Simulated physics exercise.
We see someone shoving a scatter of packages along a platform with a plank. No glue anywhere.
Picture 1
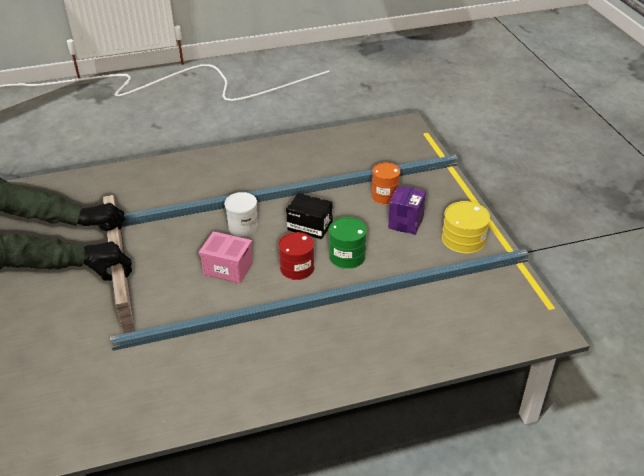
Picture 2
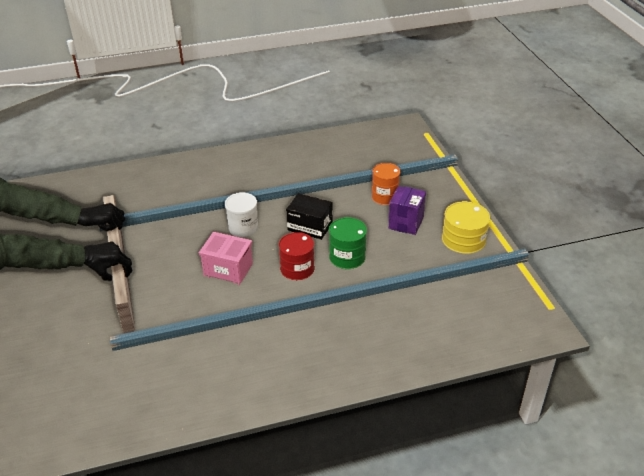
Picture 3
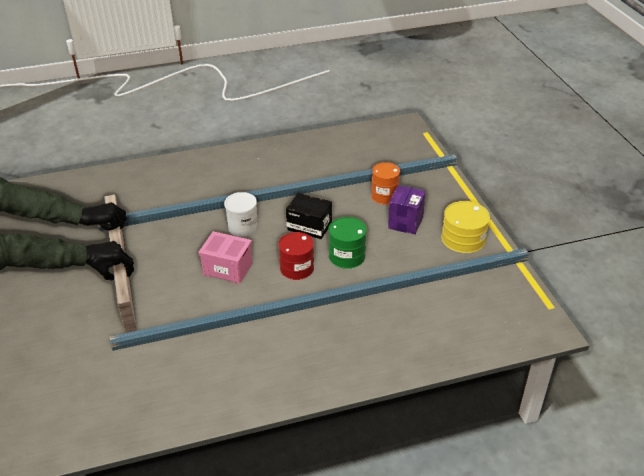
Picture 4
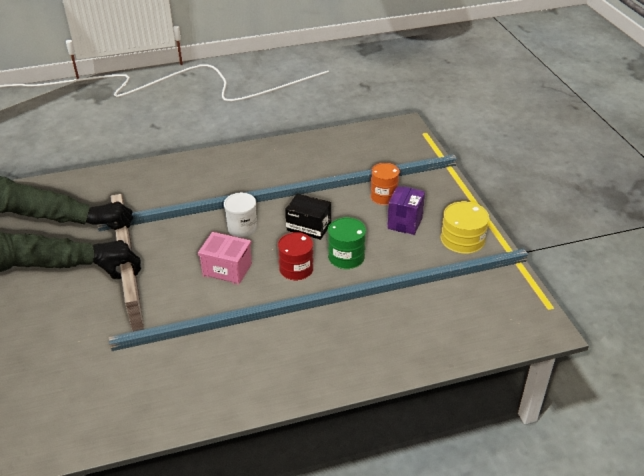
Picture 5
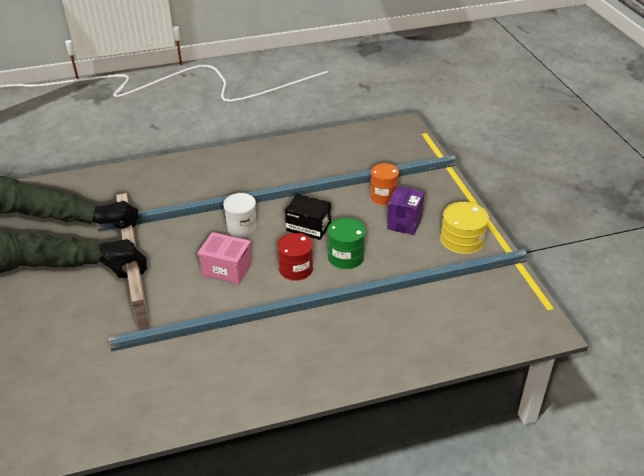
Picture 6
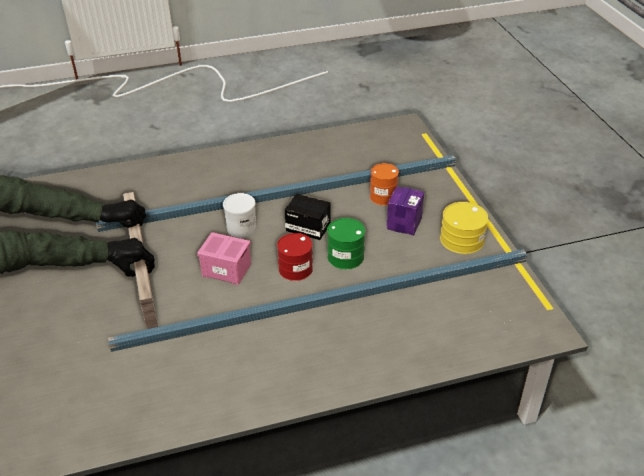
On a low platform in a concrete-floored room, two black-gloved hands hold a wooden plank between two blue rails, left of a scatter of colourful boxes and drums. The hands slide the plank slowly a short way right, towards the pink box, while the packages stay essentially still.
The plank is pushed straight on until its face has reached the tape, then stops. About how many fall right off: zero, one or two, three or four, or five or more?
As it turns out, the number that fall off is five or more.
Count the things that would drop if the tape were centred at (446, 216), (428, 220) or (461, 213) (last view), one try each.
Down on the ground: 3, 1 and 5.
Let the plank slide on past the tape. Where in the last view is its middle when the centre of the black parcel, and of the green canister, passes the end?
Near (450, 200) and (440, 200).
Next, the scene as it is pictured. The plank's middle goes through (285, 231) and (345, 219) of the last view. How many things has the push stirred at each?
First 5, then 6.
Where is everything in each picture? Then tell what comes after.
Yellow canister (466, 227); purple box (407, 210); orange canister (386, 184); plank (119, 263); tape (480, 209), in the first picture.
Purple box (407, 210); green canister (348, 243), in the second picture.
Orange canister (385, 184); black parcel (309, 216), in the third picture.
Yellow canister (465, 227); plank (127, 261), in the fourth picture.
Purple box (406, 211); white pail (241, 216), in the fifth picture.
Yellow canister (464, 228); purple box (405, 211); orange canister (384, 184); plank (140, 259); tape (479, 210), in the sixth picture.
Soon after, none off yet; yellow canister at rest near (464, 228); purple box at rest near (405, 211); orange canister at rest near (384, 184).
After that, none off yet; yellow canister at rest near (464, 228); purple box moving near (407, 211); orange canister at rest near (384, 184).
And then, none off yet; yellow canister tilting a little near (521, 221); purple box displaced well along near (480, 200); orange canister displaced well along near (434, 167).
In the end, the number that fall off is five or more; gone, pink tote, white pail, red canister, black parcel, green canister, orange canister, purple box and yellow canister.
